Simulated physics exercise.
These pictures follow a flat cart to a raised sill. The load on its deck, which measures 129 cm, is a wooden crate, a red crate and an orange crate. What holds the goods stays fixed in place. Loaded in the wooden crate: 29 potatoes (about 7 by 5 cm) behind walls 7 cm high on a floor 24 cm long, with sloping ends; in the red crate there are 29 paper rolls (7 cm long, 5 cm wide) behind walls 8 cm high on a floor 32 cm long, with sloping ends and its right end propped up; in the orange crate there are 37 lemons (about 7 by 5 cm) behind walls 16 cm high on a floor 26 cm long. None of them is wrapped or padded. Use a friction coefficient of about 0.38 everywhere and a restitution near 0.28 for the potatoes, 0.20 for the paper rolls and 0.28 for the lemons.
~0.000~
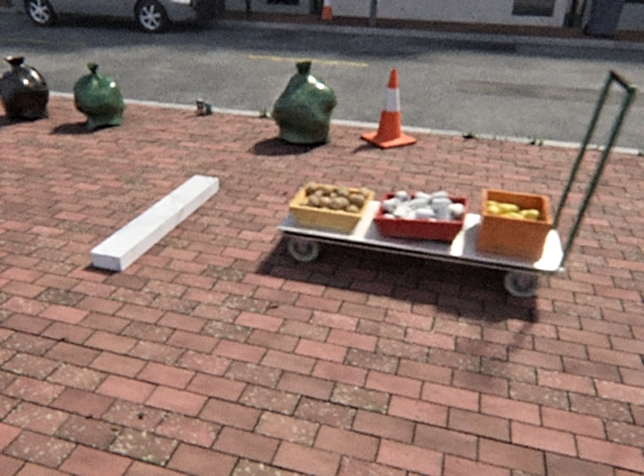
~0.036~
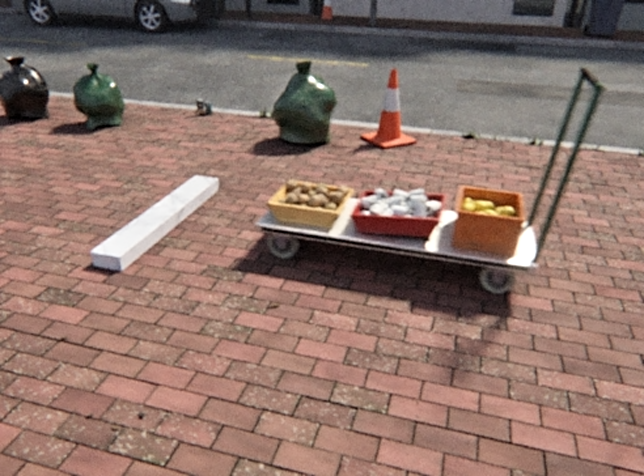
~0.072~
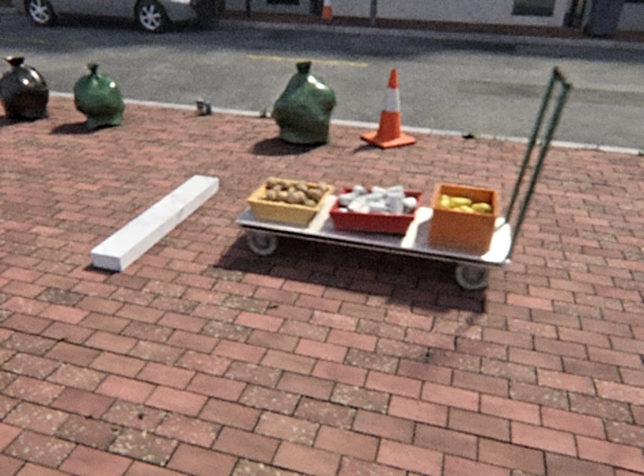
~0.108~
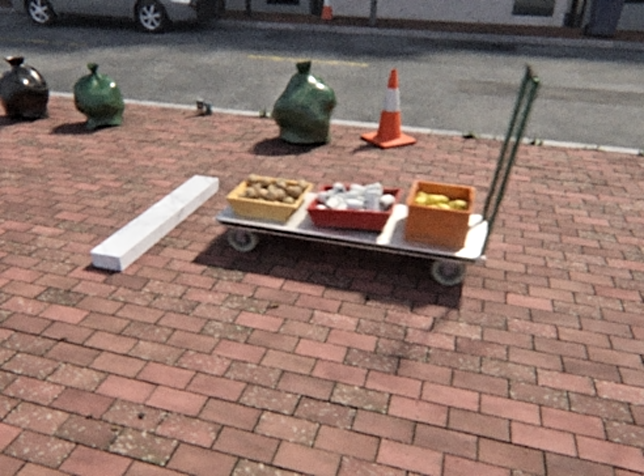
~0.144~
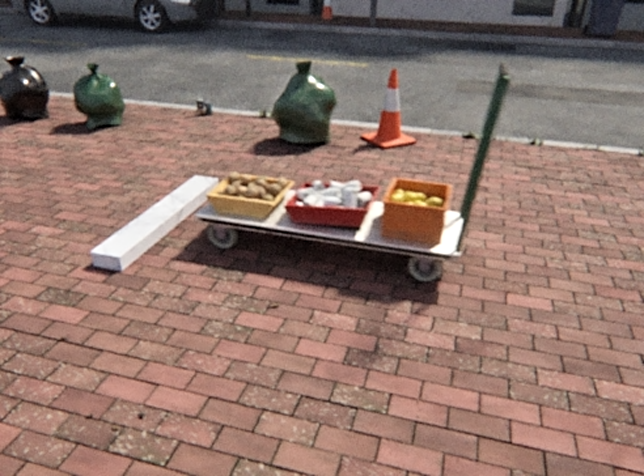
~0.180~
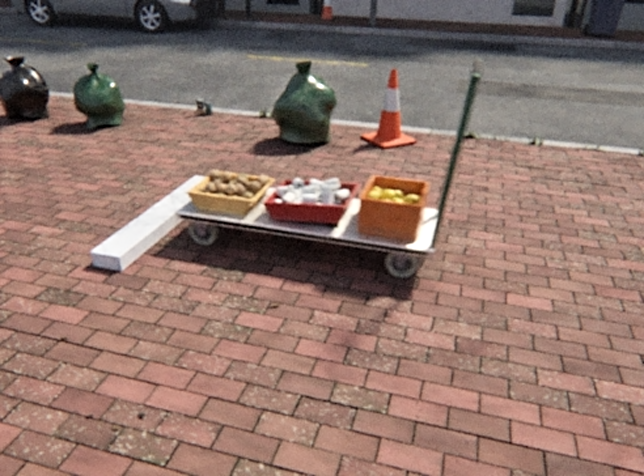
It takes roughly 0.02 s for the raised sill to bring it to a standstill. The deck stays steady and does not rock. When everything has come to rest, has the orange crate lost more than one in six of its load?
No, it is going to lose a smaller share than a sixth.
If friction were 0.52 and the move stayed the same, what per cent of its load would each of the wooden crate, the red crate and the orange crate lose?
In that setup wooden crate sheds 40 percent, red crate sheds 60 percent, and orange crate sheds 0 percent.
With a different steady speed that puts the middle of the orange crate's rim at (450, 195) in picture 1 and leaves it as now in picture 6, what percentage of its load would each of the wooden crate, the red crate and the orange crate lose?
Then wooden crate 0, red crate 0, orange crate 0 per cent.
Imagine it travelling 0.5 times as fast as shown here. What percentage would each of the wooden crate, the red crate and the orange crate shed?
In that case the wooden crate sheds 10 per cent, the red crate 10 per cent and the orange crate 0 per cent.
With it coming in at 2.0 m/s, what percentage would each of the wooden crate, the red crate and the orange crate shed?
Wooden crate 30 %, red crate 30 %, orange crate 0 %.
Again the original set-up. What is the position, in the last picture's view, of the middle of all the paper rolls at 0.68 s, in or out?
Close to (239, 192).
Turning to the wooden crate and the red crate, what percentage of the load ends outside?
About: Wooden crate 45, red crate 50 per cent.
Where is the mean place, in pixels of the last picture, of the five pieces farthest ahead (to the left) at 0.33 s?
Centre: About (161, 164) px.
After 0.23 s, contact.
After 0.33 s, 3 of 29 out of the wooden crate, 2 of 29 out of the red crate and 0 of 37 out of the orange crate.
After 0.45 s, 10 of 29 out of the wooden crate, 14 of 29 out of the red crate and 1 of 37 out of the orange crate.
After 0.68 s, 13 of 29 out of the wooden crate, 15 of 29 out of the red crate and 1 of 37 out of the orange crate.
Final count (at 1.18 s), 13 of 29 out of the wooden crate, 15 of 29 out of the red crate and 1 of 37 out of the orange crate. Asked share, 1 of 37, 3 per cent.
